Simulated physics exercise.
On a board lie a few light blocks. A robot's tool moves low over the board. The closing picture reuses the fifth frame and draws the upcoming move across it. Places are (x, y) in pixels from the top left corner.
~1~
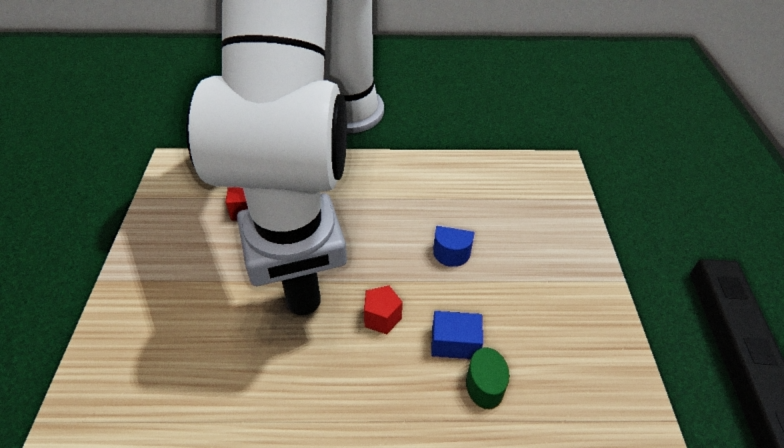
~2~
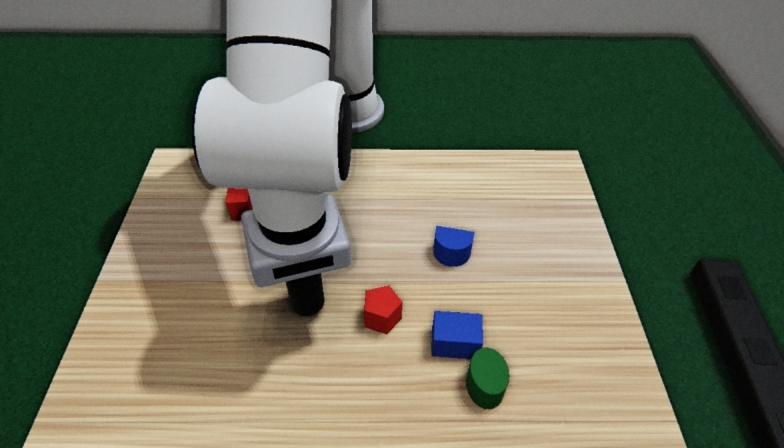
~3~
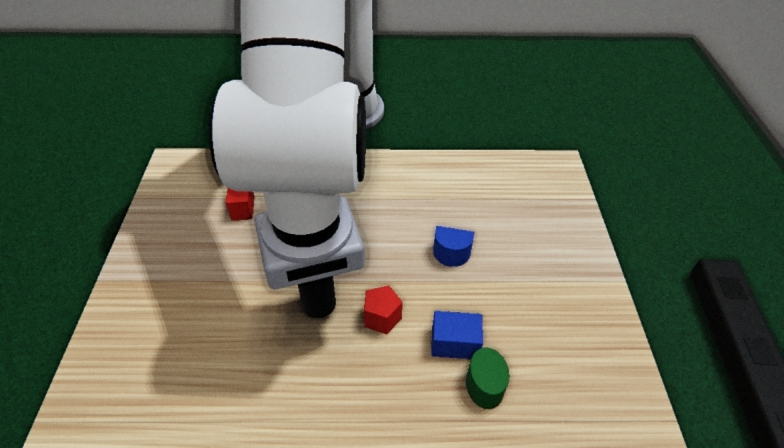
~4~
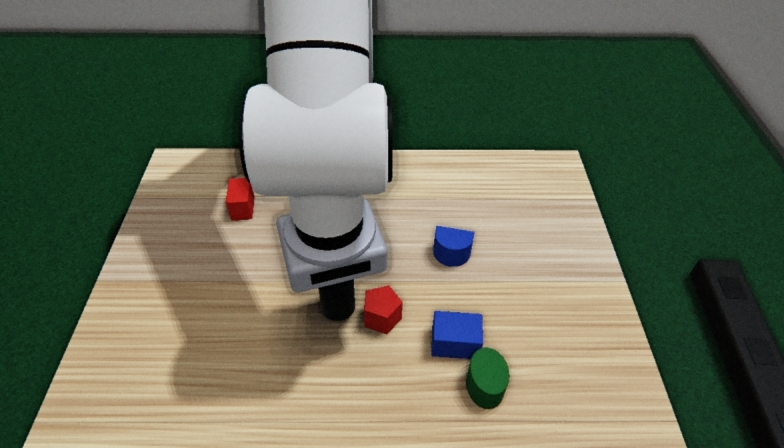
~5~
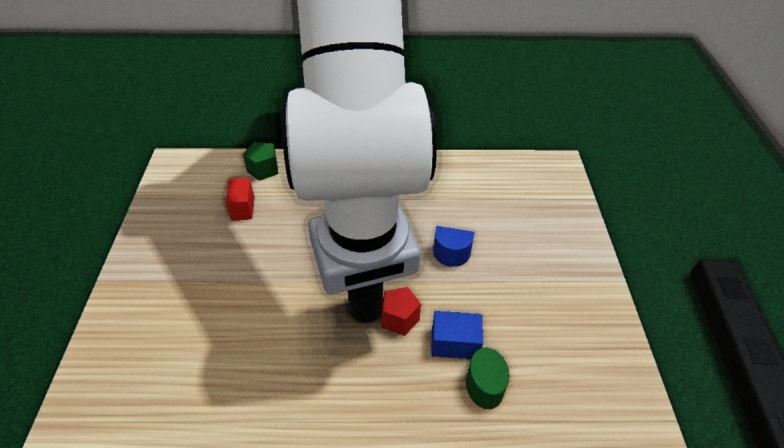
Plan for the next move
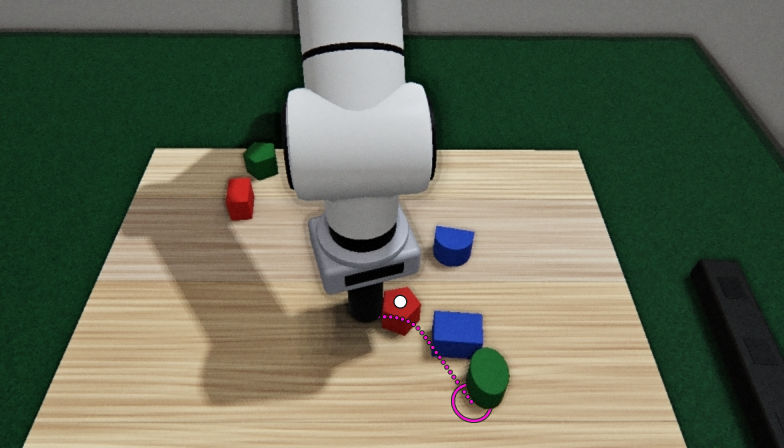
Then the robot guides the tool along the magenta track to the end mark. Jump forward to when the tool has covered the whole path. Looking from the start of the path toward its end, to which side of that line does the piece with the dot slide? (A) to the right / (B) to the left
Choice B: To the left.
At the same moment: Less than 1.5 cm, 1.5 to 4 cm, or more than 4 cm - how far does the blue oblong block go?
It falls in the 1.5 to 4 cm band.
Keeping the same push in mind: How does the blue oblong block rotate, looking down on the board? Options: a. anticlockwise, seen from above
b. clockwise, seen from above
It's b.
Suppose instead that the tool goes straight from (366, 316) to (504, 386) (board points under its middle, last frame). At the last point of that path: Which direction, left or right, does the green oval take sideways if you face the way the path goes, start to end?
My prediction: Rightwards.
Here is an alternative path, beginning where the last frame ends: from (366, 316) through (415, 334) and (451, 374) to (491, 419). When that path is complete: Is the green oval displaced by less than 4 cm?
No, it doesn't check out.
The drawn path runs from (366, 316) via (413, 324) and (442, 360), ending at (472, 402); the dot is on the red five-sided block.
The first path, step by step. One third of the way, tool at (414, 316); red five-sided block at (446, 297), turned 20° anticlockwise; blue oblong block at (480, 325), turned 35° clockwise; green oval at (493, 373).
Two thirds of the way, tool at (443, 353); red five-sided block at (449, 297), turned 35° anticlockwise; blue oblong block at (484, 324), turned 40° clockwise; green oval at (493, 374).
At the end, tool at (474, 395); red five-sided block at (449, 297), turned 35° anticlockwise; blue oblong block at (484, 324), turned 40° clockwise; green oval at (518, 390), turned 25° anticlockwise.
